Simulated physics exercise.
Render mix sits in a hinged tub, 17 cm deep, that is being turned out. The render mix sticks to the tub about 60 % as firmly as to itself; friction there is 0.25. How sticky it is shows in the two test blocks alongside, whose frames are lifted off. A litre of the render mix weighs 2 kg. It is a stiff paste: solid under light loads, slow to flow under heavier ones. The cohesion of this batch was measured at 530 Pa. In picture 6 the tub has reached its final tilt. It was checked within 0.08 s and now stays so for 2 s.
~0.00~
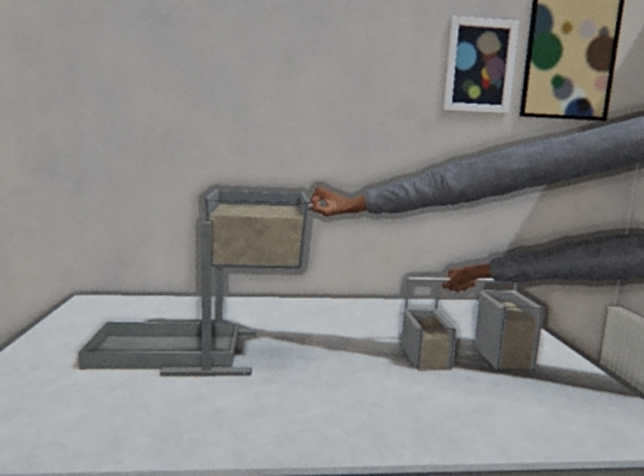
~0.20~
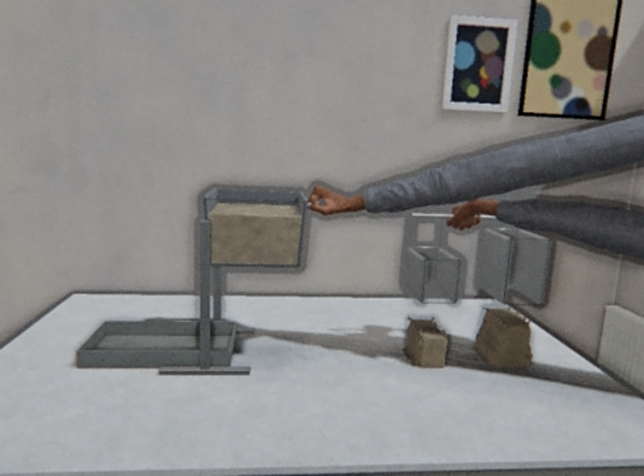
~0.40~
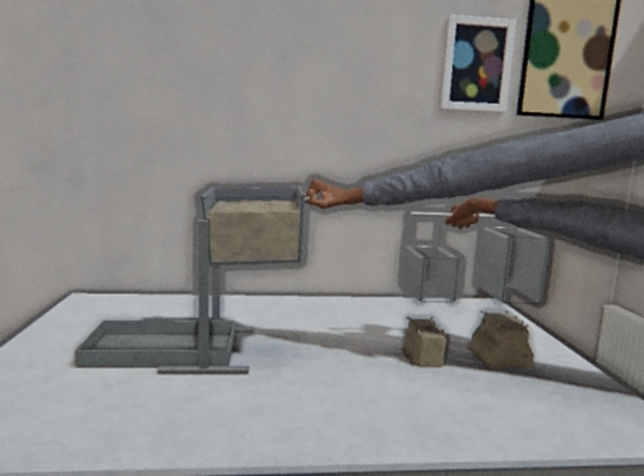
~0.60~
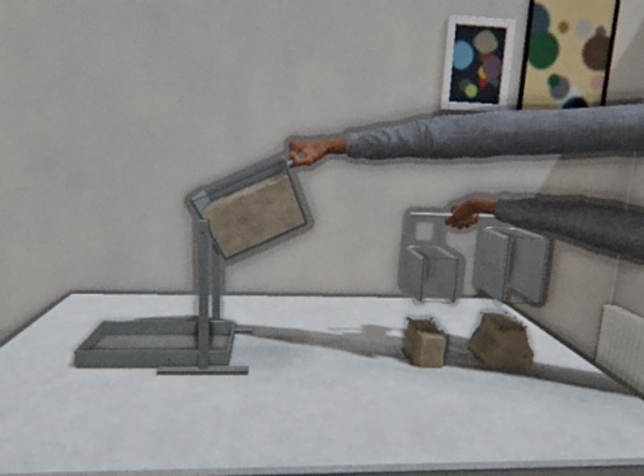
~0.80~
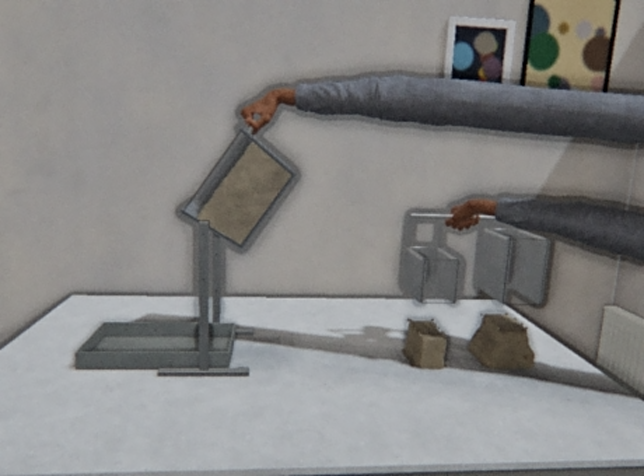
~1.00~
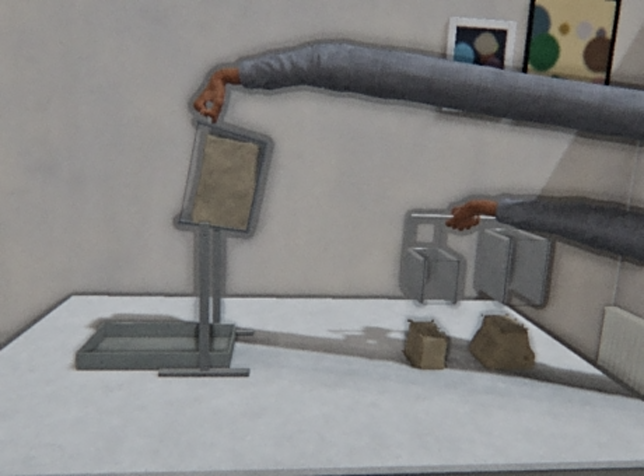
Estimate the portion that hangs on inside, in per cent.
About 57 %.
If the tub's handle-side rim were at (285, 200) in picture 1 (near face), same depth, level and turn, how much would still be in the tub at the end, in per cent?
Then about 100 %.
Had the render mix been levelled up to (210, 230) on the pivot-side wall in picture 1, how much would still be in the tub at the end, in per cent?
Then about 85 %.
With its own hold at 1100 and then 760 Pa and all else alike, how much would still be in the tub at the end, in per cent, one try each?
In that order: 100 %, 65 %.
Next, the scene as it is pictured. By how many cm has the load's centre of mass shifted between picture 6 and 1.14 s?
Some 4 cm.
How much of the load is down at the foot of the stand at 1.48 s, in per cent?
About 0 %.
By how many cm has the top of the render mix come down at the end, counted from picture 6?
Roughly 12 cm.
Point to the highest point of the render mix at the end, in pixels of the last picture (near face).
Near (232, 183).
After 1.14 s, the tub is at 79 degrees and holds 95 %.
After 1.31 s, the tub is at 79 degrees and holds 69 %.
After 1.48 s, the tub is at 79 degrees and holds 58 %.
After 1.65 s, the tub is at 79 degrees and holds 57 %.
After 3.00 s, at the end, the tub is at 79 degrees and holds 57 %.
